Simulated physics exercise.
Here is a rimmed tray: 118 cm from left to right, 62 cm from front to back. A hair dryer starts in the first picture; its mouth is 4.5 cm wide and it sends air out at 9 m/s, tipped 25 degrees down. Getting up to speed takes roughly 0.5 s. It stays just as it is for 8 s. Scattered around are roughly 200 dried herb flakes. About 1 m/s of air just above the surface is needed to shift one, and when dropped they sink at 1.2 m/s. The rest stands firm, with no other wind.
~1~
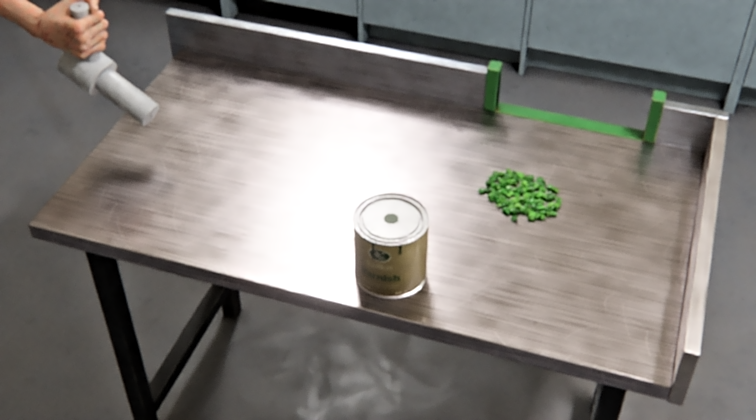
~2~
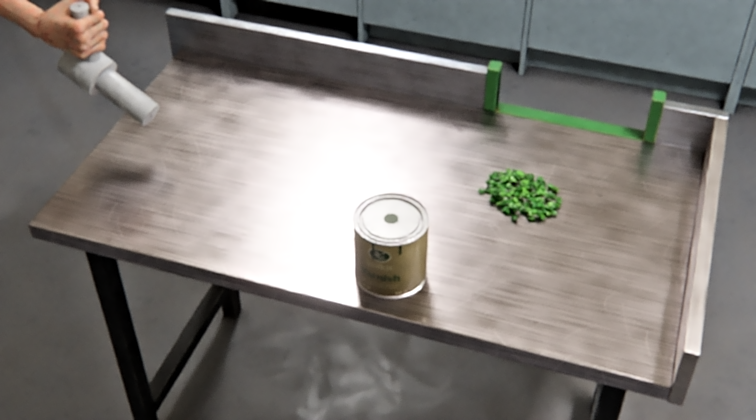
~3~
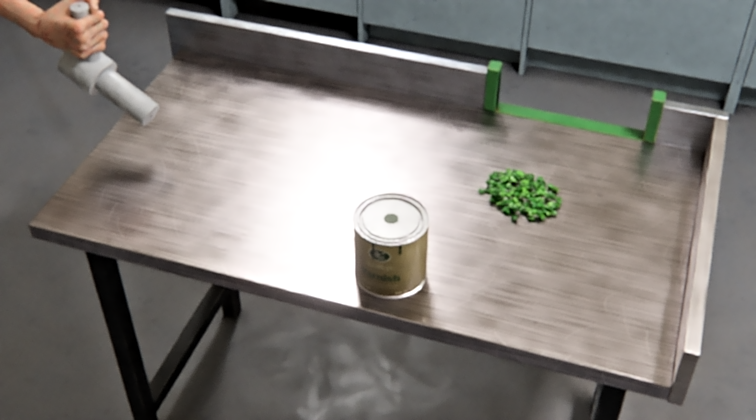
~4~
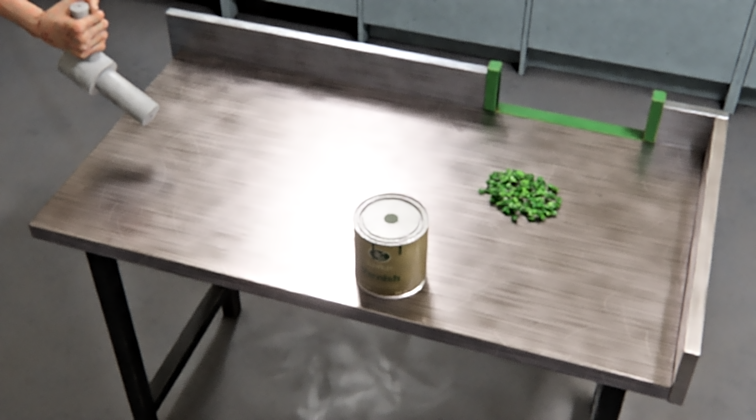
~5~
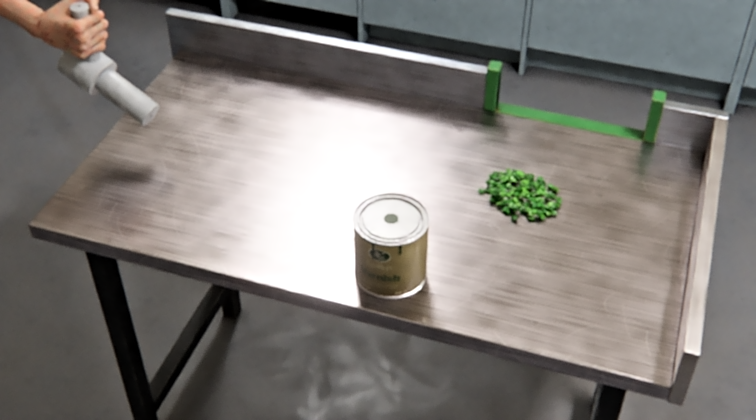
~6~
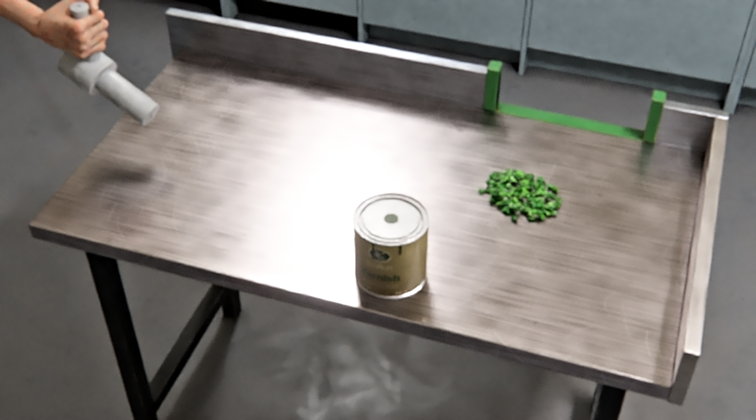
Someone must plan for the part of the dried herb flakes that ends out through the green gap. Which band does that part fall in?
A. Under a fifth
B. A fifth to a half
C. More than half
The answer is A.
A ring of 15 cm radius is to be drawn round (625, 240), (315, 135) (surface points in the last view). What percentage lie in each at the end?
First spot about 50 %, second about 0 %.
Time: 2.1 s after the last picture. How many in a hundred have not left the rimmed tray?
Around 100 %.
Then, 1.2 s after the last picture the count stands so, 0 % are out through the green gap; the middle of those still in play is near (690, 211).
Then, 2.1 s after the last picture the count stands so, 0 % are out through the green gap; the middle of those still in play is near (690, 211).
Then, 4.0 s after the last picture the count stands so, 0 % are out through the green gap; the middle of those still in play is near (690, 211).
Then, 7.6 s after the last picture, at the end, 0 % are out through the green gap; the middle of those still in play is near (696, 210).
